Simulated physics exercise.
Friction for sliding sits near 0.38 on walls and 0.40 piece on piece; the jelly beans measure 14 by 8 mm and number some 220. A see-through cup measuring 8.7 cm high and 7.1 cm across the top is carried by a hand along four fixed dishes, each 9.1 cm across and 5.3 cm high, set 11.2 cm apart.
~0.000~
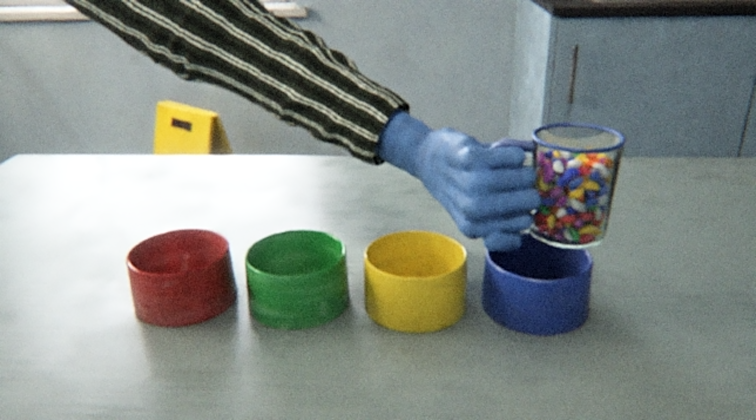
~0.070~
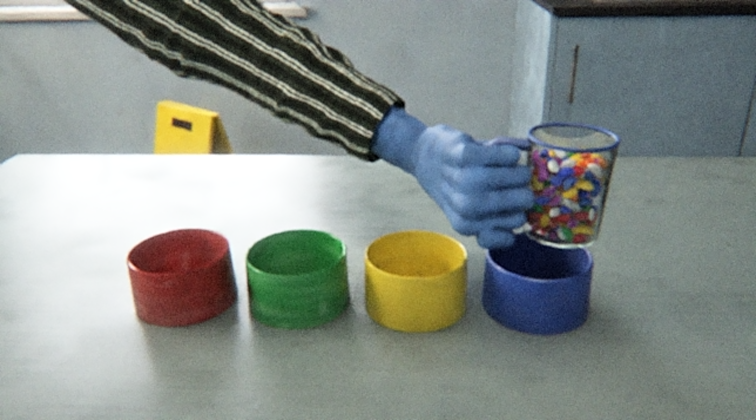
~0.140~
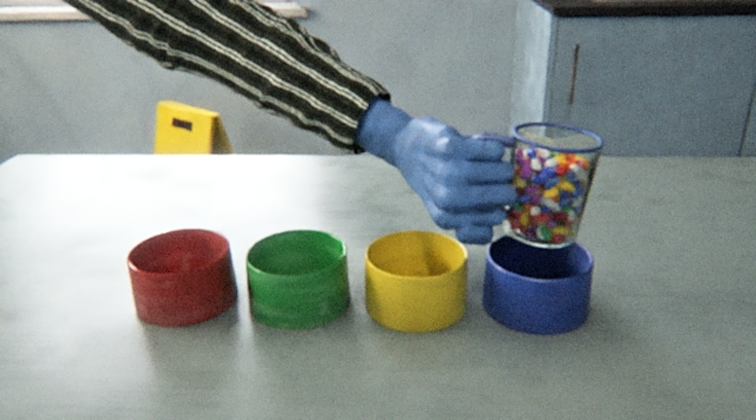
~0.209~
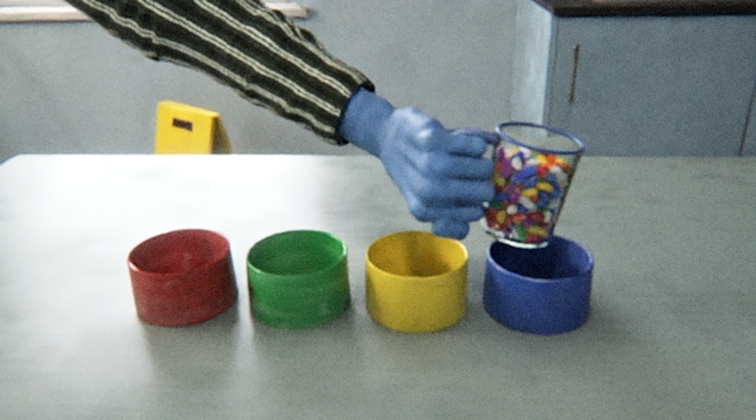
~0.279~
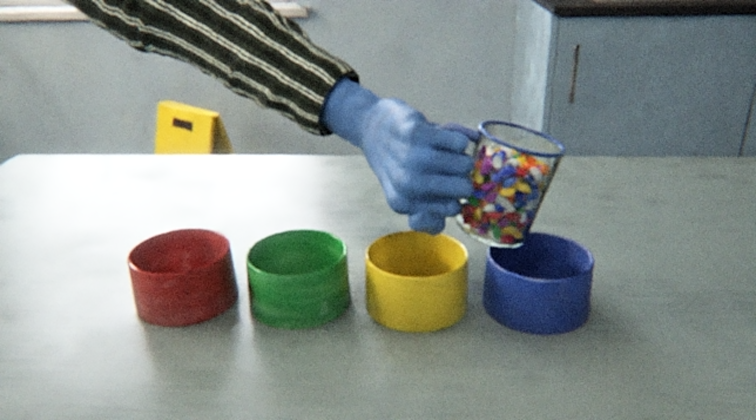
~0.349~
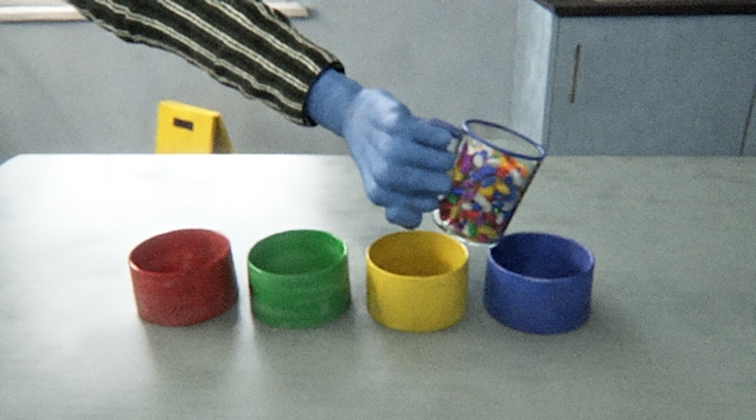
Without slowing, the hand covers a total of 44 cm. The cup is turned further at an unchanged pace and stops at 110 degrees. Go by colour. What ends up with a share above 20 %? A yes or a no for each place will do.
Red - yes; blue - no; green - no; yellow - no; counter - no.
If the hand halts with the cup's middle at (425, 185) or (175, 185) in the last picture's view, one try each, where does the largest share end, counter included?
First try: Counter; second try: Counter.
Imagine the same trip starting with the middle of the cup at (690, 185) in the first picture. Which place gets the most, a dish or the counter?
I'd say counter collects the most.
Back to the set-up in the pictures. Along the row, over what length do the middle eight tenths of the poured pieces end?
I'd estimate close to 6 cm.
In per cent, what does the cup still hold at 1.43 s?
95 per cent.
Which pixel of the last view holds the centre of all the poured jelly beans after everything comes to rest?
Centre at rest: Approx. (175, 277) px.
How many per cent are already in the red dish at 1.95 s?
About 40 per cent by then.
Then, at 1.00 s, tilt 63 degrees; cup holds 100 %.
After 1.43 s, tilt 91 degrees; cup holds 95 %.
After 1.95 s, tilt 110 degrees; cup holds 55 %, red 40 %.
In the end, at 3.4 s, red 95 %, blue 0 %, green 0 %, yellow 0 %, counter 5 %.
